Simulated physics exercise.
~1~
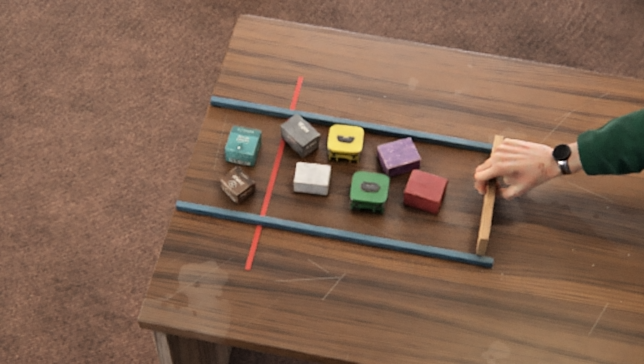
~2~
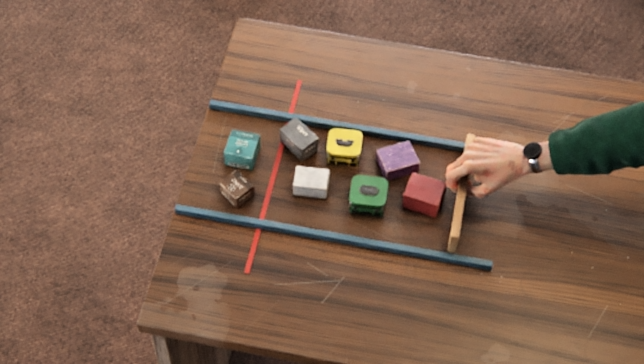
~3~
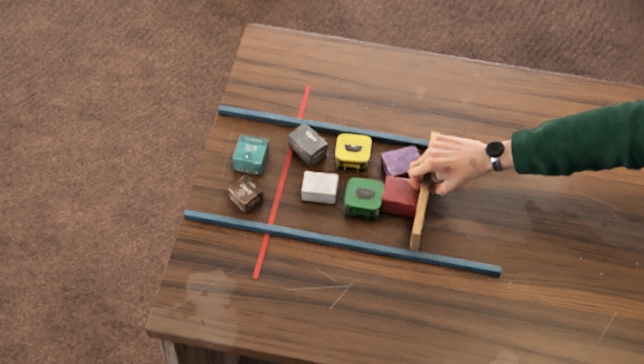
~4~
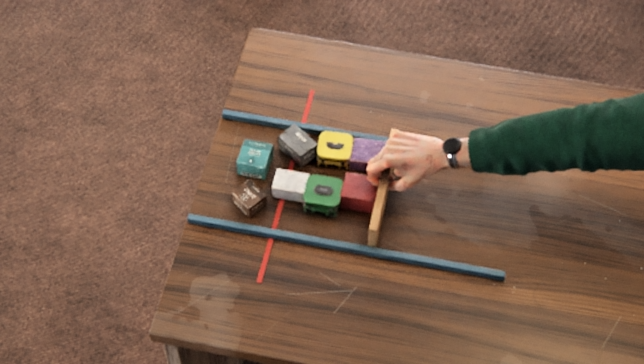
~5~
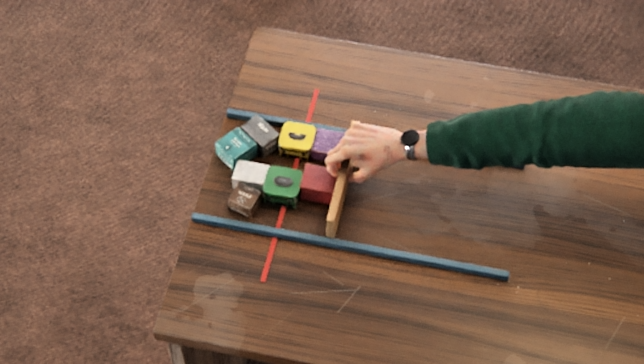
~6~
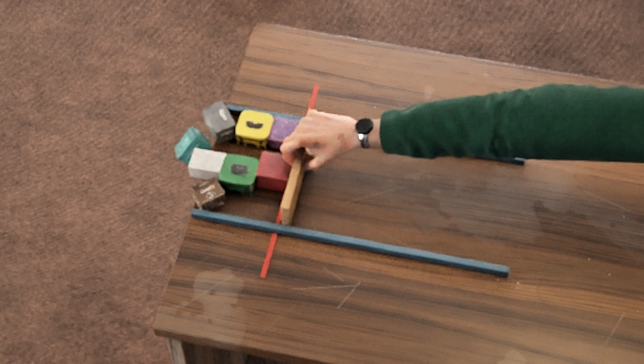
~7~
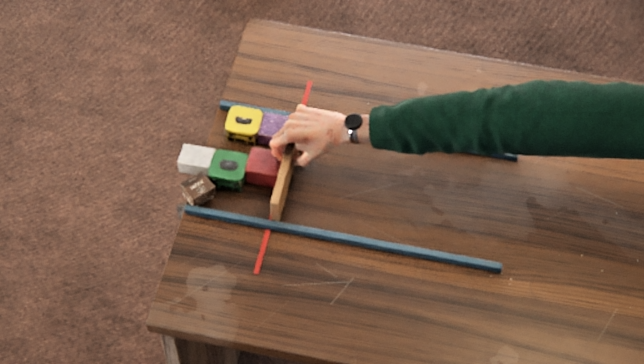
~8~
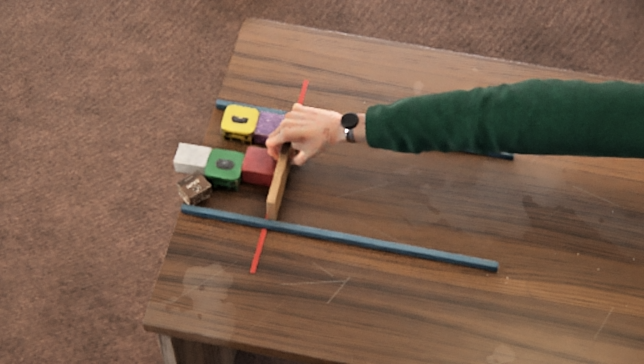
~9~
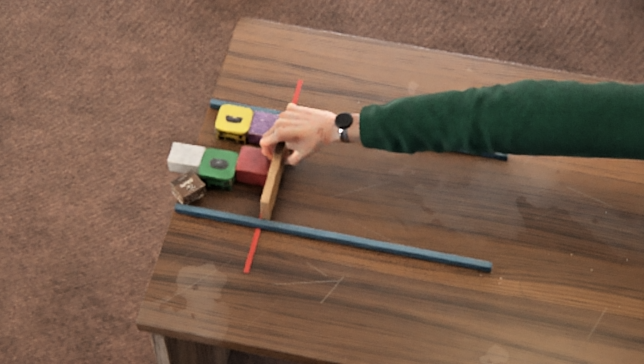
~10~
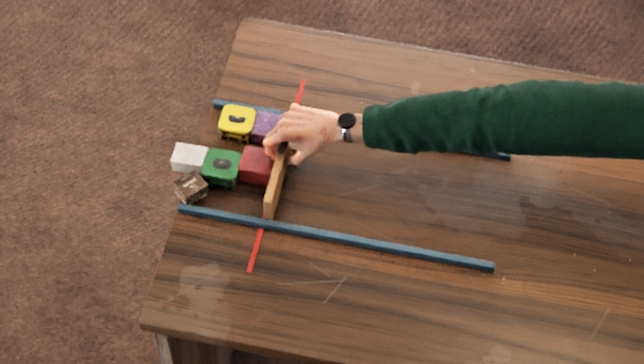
A hand slides a board left, pushing blocks until the turquoise and grey ones fall off.
